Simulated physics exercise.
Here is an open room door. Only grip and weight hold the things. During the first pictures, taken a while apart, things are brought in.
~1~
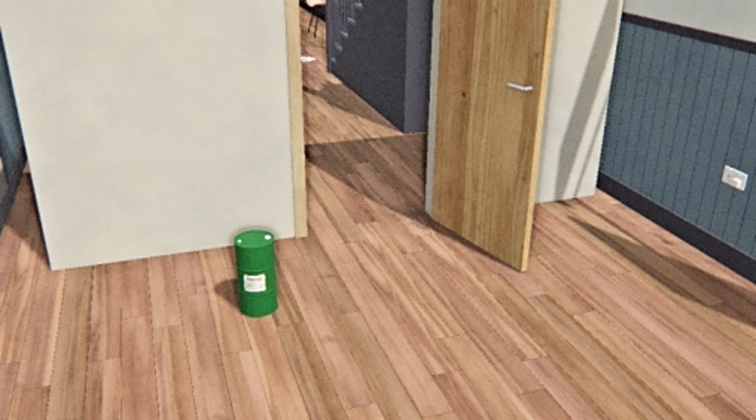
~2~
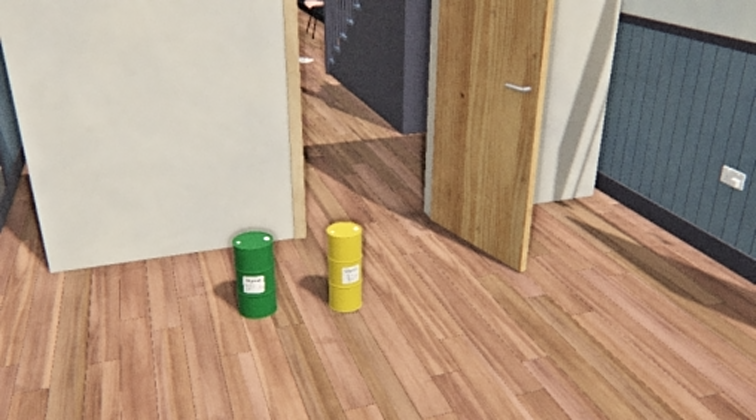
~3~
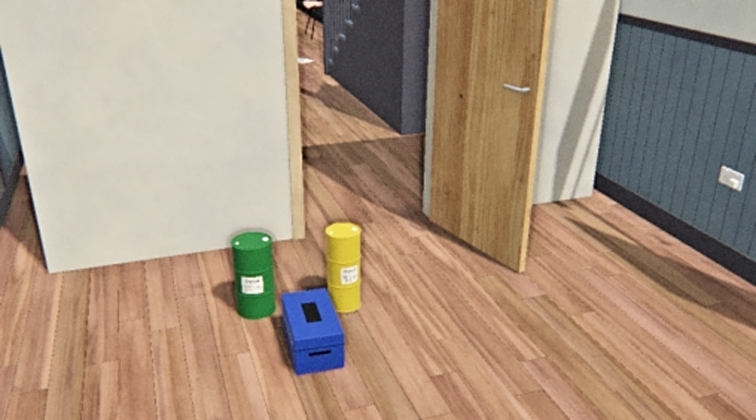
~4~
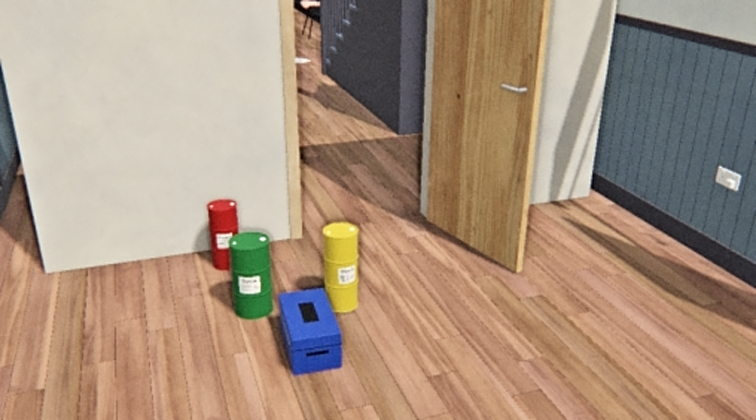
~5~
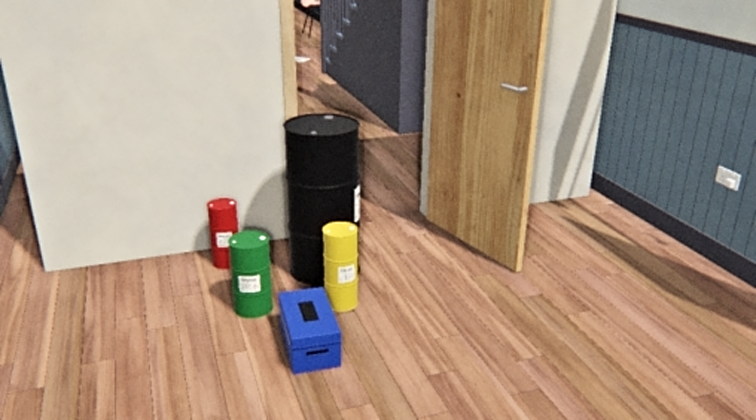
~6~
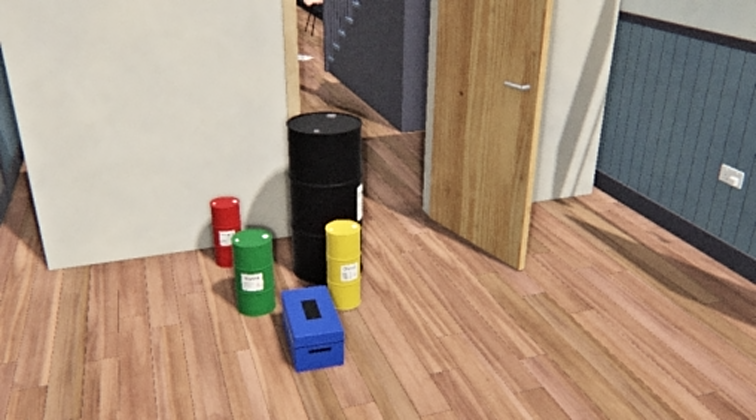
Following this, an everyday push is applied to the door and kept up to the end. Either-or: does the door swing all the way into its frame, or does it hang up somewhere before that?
Turns out the door can't touch the frame at all.
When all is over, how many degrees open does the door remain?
The answer is roughly 40°.
Then, 0.80 s on from there, open by 90°.
Then, 1.30 s on from there, open by 71°.
Then, 1.80 s on from there, open by 48°.
In the end, open by 40°; all 5 unmoved. At the end, from the last picture's camera, black drum near (324, 198).
